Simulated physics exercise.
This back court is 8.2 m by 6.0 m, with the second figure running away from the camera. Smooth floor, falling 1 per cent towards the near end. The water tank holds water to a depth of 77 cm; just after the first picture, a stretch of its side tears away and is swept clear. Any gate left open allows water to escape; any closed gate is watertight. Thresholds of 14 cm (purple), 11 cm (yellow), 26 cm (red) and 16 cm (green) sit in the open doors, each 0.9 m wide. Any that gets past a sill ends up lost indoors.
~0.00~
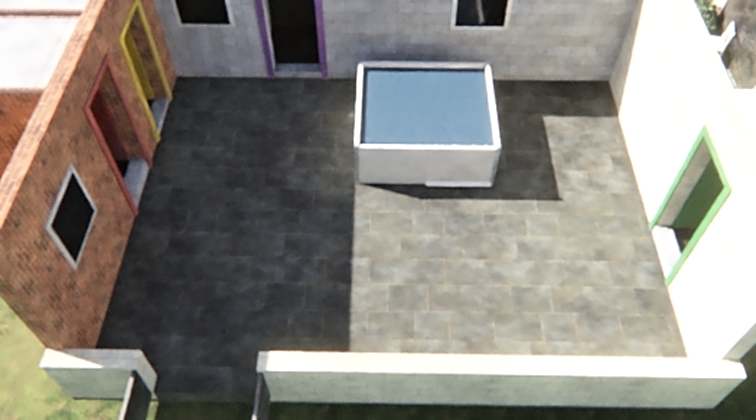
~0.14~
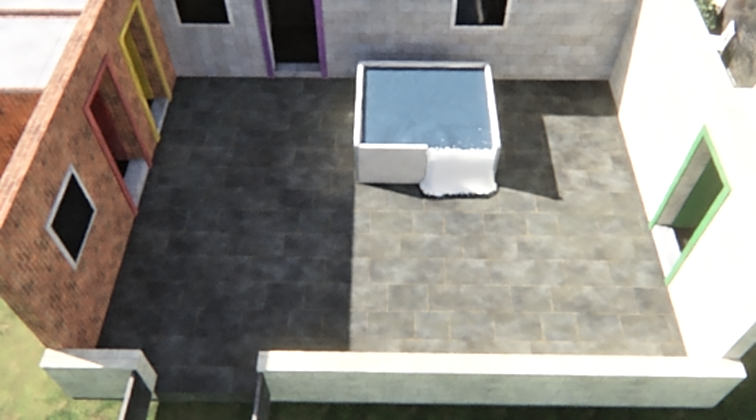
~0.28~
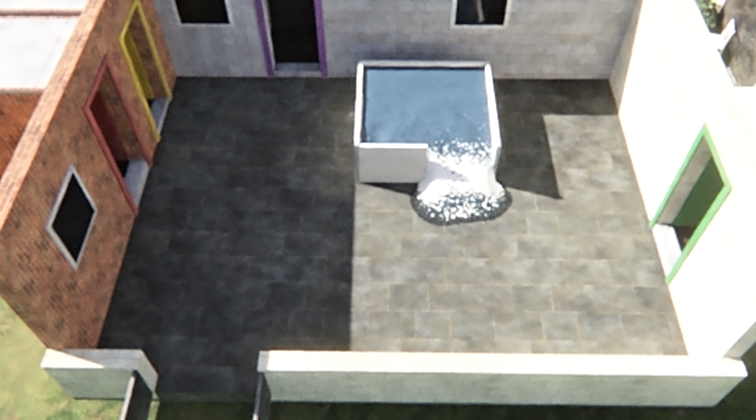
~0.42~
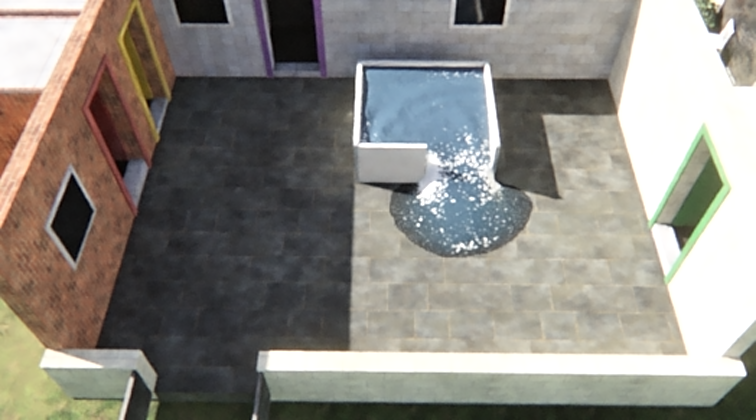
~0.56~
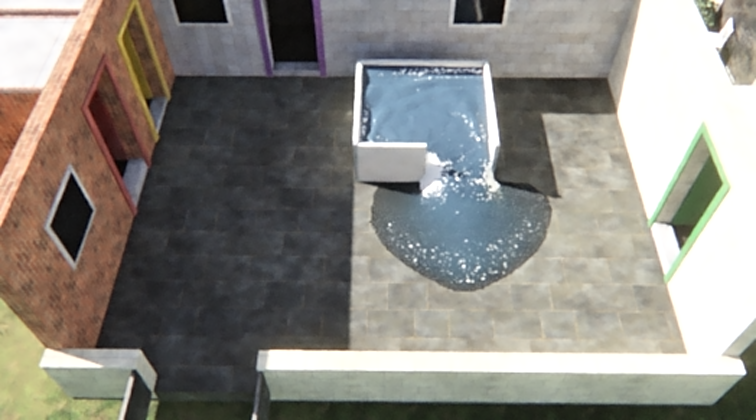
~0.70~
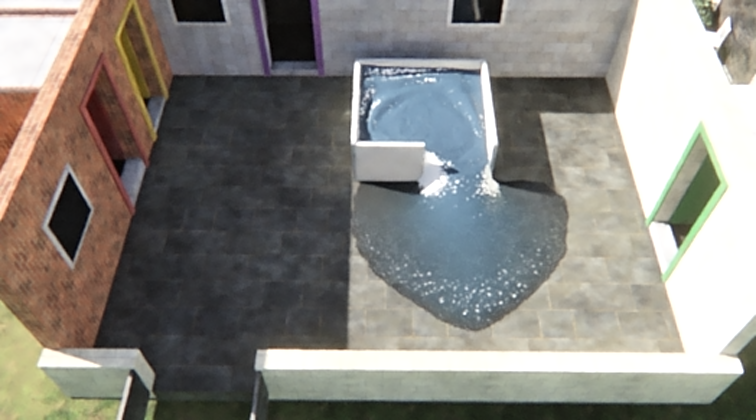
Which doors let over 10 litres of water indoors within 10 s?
The purple door: 10 litres or less, the yellow door: 10 litres or less, the red door: 10 litres or less, the green door: 10 litres or less.
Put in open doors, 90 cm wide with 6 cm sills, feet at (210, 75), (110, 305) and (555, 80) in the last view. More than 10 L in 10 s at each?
Taking them in order, the first gets too little, the second enough and the third enough.
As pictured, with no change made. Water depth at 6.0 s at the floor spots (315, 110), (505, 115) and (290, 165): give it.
Reading - approx. 0 / 4 / 0 cm.
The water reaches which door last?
Last comes the purple one.
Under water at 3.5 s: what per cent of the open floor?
Some 45 per cent of the floor is wet.
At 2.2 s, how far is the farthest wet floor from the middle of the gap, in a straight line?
It's close to 4.8 metres.
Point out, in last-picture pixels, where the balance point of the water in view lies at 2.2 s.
Pixel position near (451, 209).
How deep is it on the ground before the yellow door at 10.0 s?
Around 3.5 cm there.
After 1.4 s water covers 30 % of the floor and is deepest (40 cm) near (458, 189); purple door not reached, yellow door not reached, red door not reached, green door not reached.
After 2.2 s water covers 35 % of the floor and is deepest (52 cm) near (687, 378); purple door not reached, yellow door not reached, red door not reached, green door 10 cm at the sill, 0 L in.
After 3.5 s water covers 45 % of the floor and is deepest (30 cm) near (580, 377); purple door not reached, yellow door not reached, red door not reached, green door 17 cm at the sill, 0 L in.
After 6.0 s water covers 70 % of the floor and is deepest (21 cm) near (674, 378); purple door not reached, yellow door 2 cm at the sill, 0 L in, red door 5 cm at the sill, 0 L in, green door 11 cm at the sill, 1 L in.
After 10.0 s water covers 95 % of the floor and is deepest (13 cm) near (620, 142); purple door 7 cm at the sill, 0 L in, yellow door 4 cm at the sill, 0 L in, red door 5 cm at the sill, 0 L in, green door 8 cm at the sill, 1 L in.
